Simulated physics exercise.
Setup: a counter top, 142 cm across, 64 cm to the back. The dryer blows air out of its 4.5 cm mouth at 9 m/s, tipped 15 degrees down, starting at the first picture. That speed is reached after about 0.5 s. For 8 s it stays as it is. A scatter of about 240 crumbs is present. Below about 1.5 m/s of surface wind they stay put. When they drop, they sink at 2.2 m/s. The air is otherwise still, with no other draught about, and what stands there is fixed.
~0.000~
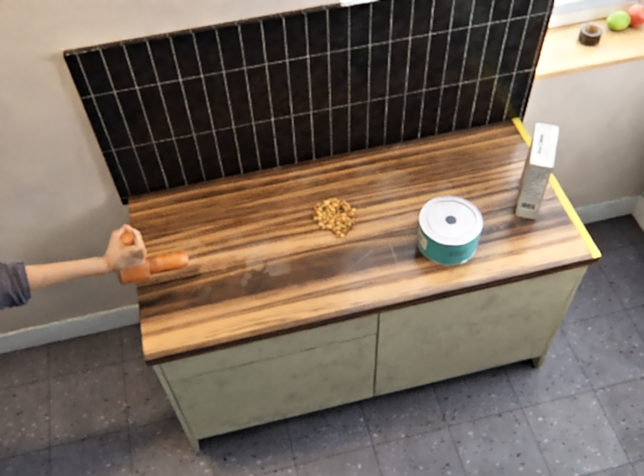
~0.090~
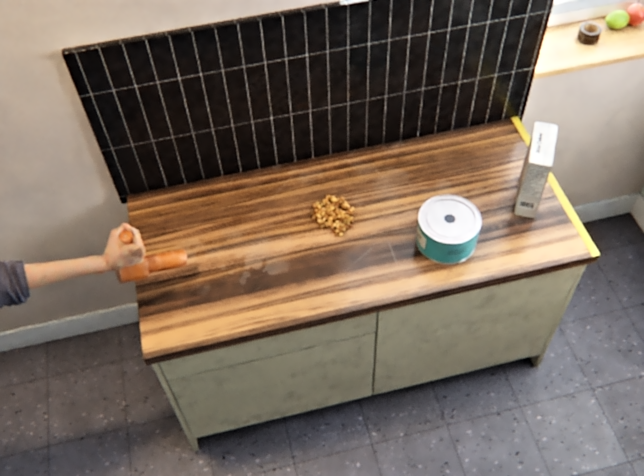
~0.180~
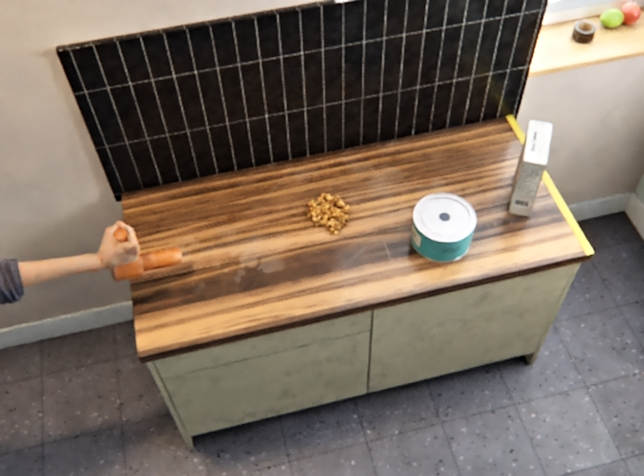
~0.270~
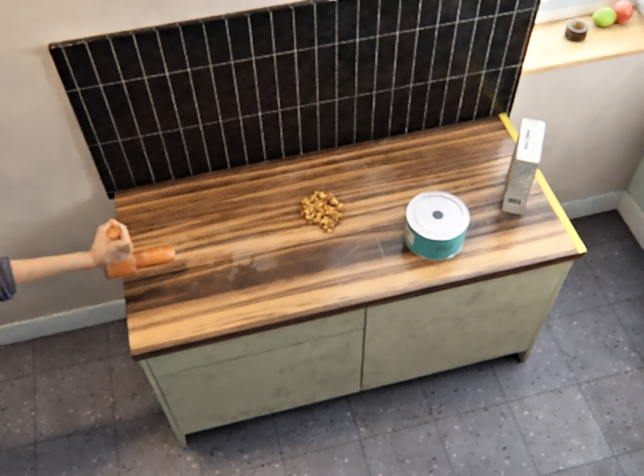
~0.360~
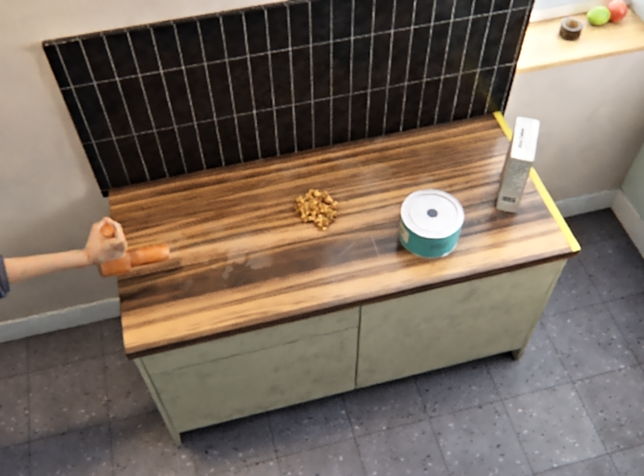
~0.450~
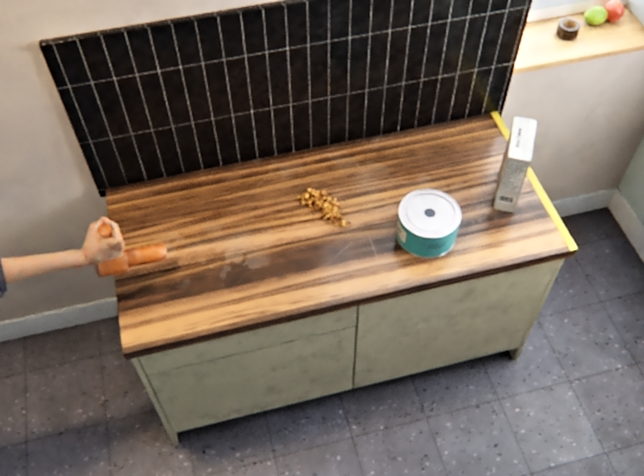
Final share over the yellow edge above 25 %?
Yes, it is above.
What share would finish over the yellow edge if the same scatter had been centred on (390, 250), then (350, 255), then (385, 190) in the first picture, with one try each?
First try 4 %, second 2 %, third 100 %.
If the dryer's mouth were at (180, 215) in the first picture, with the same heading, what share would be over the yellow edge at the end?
30 %.
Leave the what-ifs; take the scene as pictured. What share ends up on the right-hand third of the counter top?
Roughly 10 %.
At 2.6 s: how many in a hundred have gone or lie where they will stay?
The share is roughly 90 %.
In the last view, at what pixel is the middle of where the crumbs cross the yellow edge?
The middle of the crossings lies near (508, 130) in the last picture.
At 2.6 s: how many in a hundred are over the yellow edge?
90 %.
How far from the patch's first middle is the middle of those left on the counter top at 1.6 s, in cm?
It comes to near 60 cm.
After 1.6 s, 85 % are over the yellow edge; the middle of those still in play is near (498, 177); 82 % have settled or left.
After 2.6 s, 89 % are over the yellow edge; 93 % have settled or left.
After 4.4 s, 89 % are over the yellow edge; 94 % have settled or left.
After 8.0 s, at the end, 89 % are over the yellow edge.
